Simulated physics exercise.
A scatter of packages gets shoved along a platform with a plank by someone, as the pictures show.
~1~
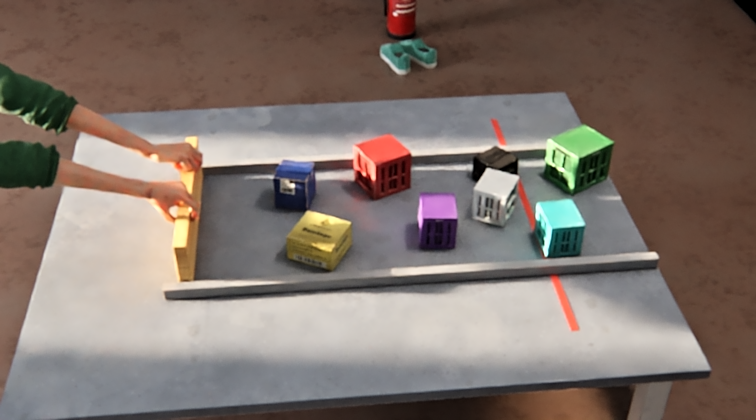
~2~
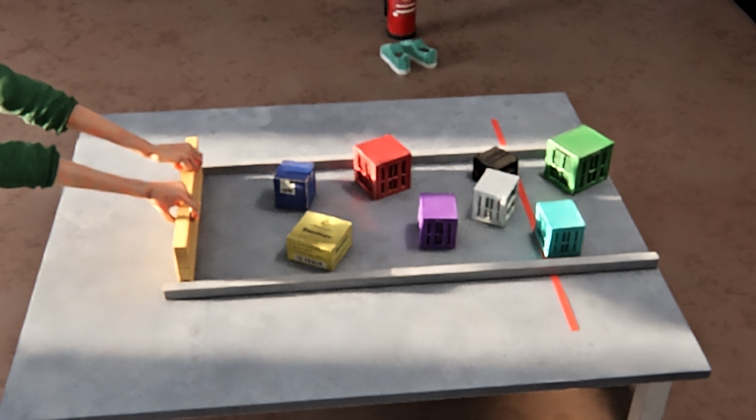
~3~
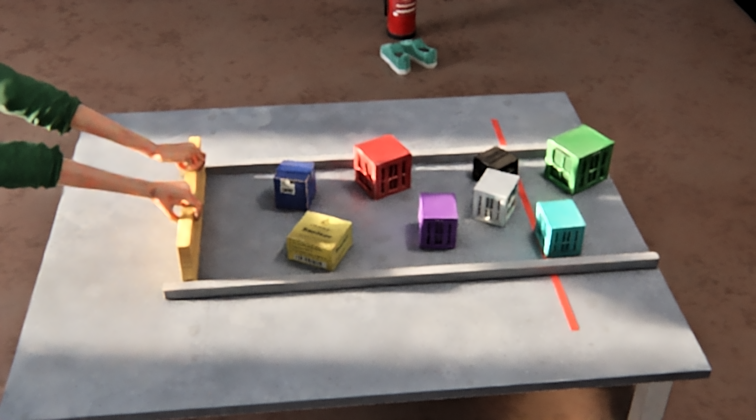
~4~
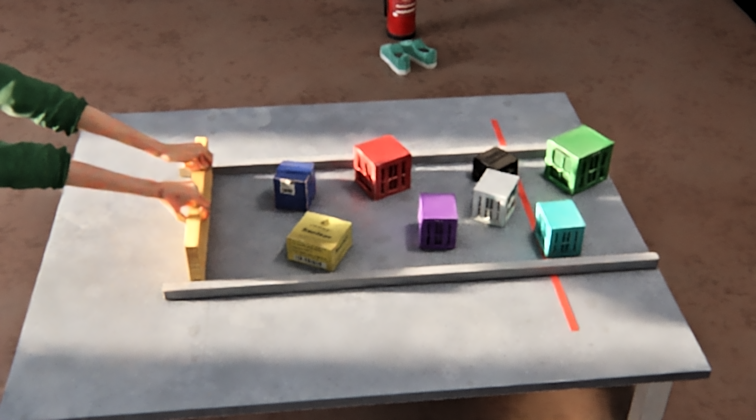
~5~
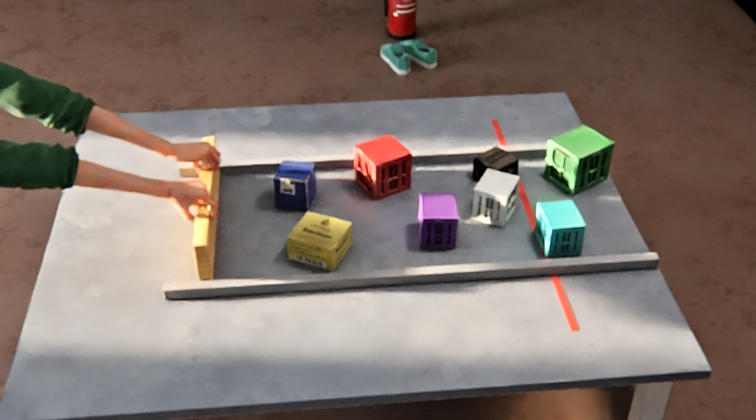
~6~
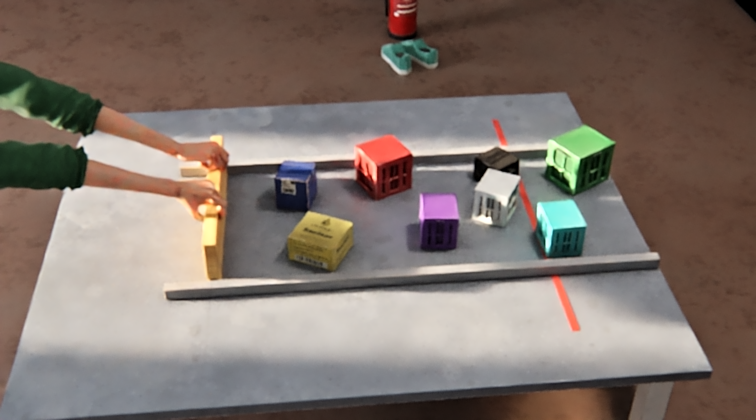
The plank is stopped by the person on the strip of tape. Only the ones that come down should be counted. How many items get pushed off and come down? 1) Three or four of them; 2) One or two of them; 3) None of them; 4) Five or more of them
2, one or two of them.
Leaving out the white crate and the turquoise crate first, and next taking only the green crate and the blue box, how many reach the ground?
The answer is 1 and then 0.
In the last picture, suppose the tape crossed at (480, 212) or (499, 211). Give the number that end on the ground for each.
Try 1: 0; try 2: 1.
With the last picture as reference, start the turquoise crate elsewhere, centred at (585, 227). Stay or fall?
It does not fall.
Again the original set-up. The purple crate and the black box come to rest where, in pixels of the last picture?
Near (609, 225) and (601, 156).
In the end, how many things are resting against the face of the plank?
3 of them.
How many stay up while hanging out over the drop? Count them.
That adds up to 2.
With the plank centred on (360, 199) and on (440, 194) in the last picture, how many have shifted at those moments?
At that stage 3; at the next, 5.
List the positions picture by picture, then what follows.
In the first picture, green crate (578, 160); turquoise crate (559, 229); black box (495, 168); plank (189, 208); tape (528, 209).
In the second picture, turquoise crate (559, 229); white crate (495, 197).
In the third picture, black box (496, 168); red crate (383, 167).
In the fourth picture, green crate (578, 160); blue box (295, 186).
In the fifth picture, turquoise crate (559, 229); yellow box (320, 241).
In the sixth picture, green crate (580, 160); turquoise crate (560, 229); black box (497, 168); plank (216, 207); tape (529, 209).
Soon after, none off yet; green crate at rest near (580, 160); turquoise crate at rest near (560, 229); black box at rest near (497, 168).
After that, none off yet; green crate at rest near (580, 160); turquoise crate at rest near (560, 229); black box displaced a little near (510, 166).
In the end, the number that fall off is one or two; gone, green crate.
